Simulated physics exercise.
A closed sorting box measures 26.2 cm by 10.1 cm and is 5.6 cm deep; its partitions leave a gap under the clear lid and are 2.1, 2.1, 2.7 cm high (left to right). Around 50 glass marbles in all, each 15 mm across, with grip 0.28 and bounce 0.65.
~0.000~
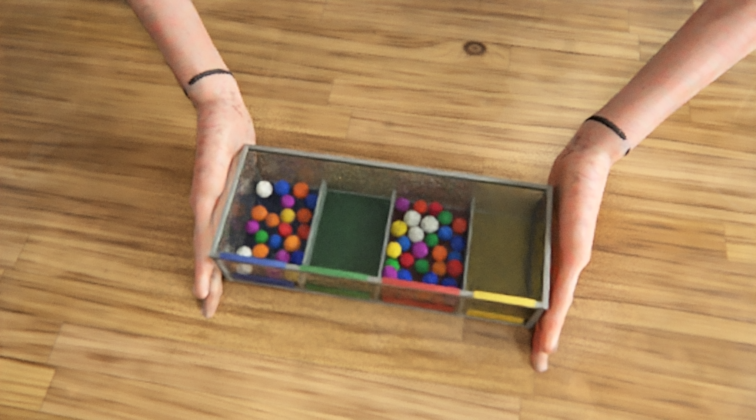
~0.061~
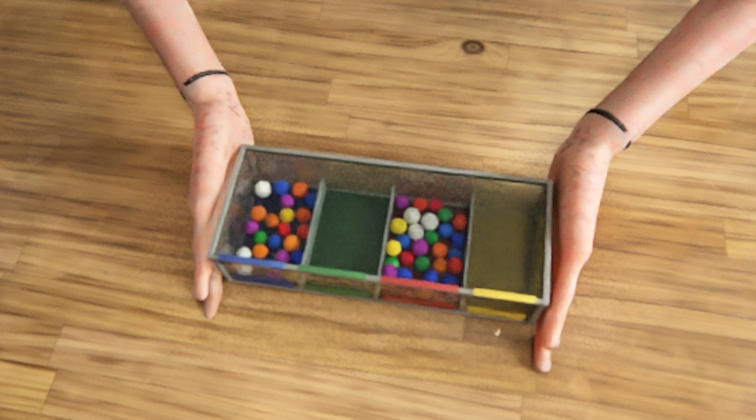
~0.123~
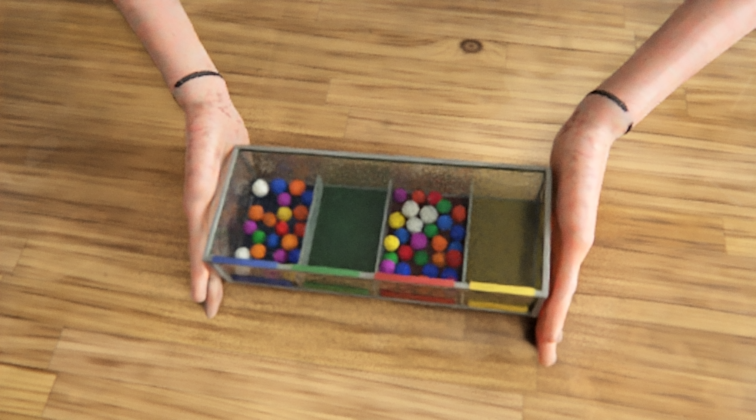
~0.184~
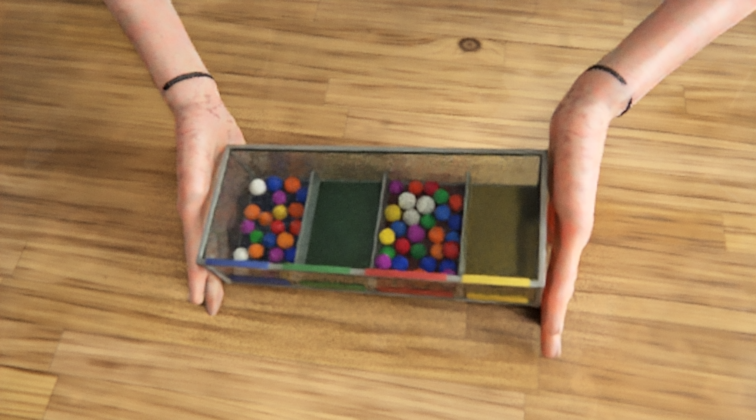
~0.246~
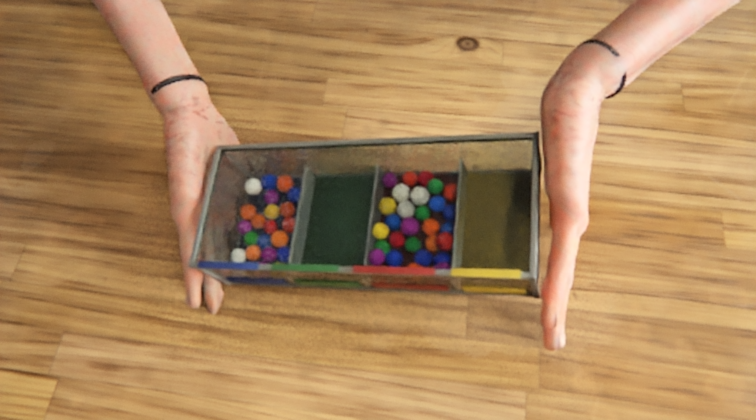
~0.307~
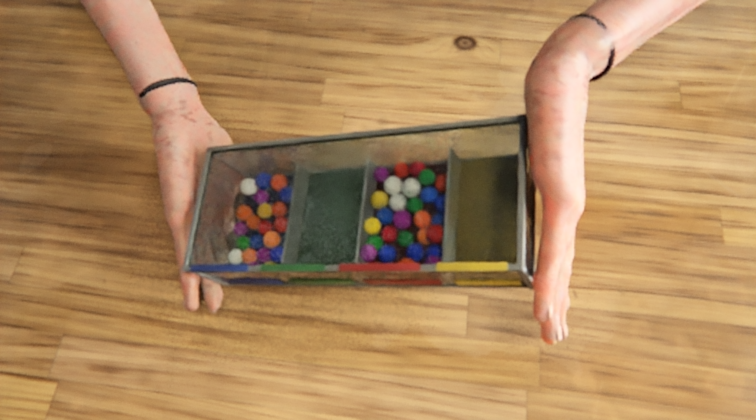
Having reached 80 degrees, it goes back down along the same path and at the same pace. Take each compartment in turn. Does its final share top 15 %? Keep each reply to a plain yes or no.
Here goes: Red yes; blue yes; green no; yellow no.
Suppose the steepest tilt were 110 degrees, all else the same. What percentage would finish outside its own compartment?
About 60 per cent.
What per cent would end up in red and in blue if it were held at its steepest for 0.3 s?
You'd end up with red at 25 per cent and blue at 75 per cent.
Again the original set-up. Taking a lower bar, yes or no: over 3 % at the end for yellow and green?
Checking yellow: It falls short; checking green: It clears.
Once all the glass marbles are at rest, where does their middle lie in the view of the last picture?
Close to pixel (283, 245).
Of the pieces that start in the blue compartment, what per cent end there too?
Something like 100 in a hundred.
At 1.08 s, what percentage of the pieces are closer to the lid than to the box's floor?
Estimate: Near 20 per cent.
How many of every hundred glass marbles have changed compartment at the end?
40 %.
Then, at 1.08 s, tilt 78 degrees; red 45 %, blue 45 %, green 5 %.
After 1.60 s, tilt 33 degrees; red 20 %, blue 70 %, green 10 %.
Then, at 2.18 s, tilt 0 degrees; red 20 %, blue 70 %, green 10 %.
In the end, at 3.1 s, red 20 %, blue 70 %, green 10 %, yellow 0 %.
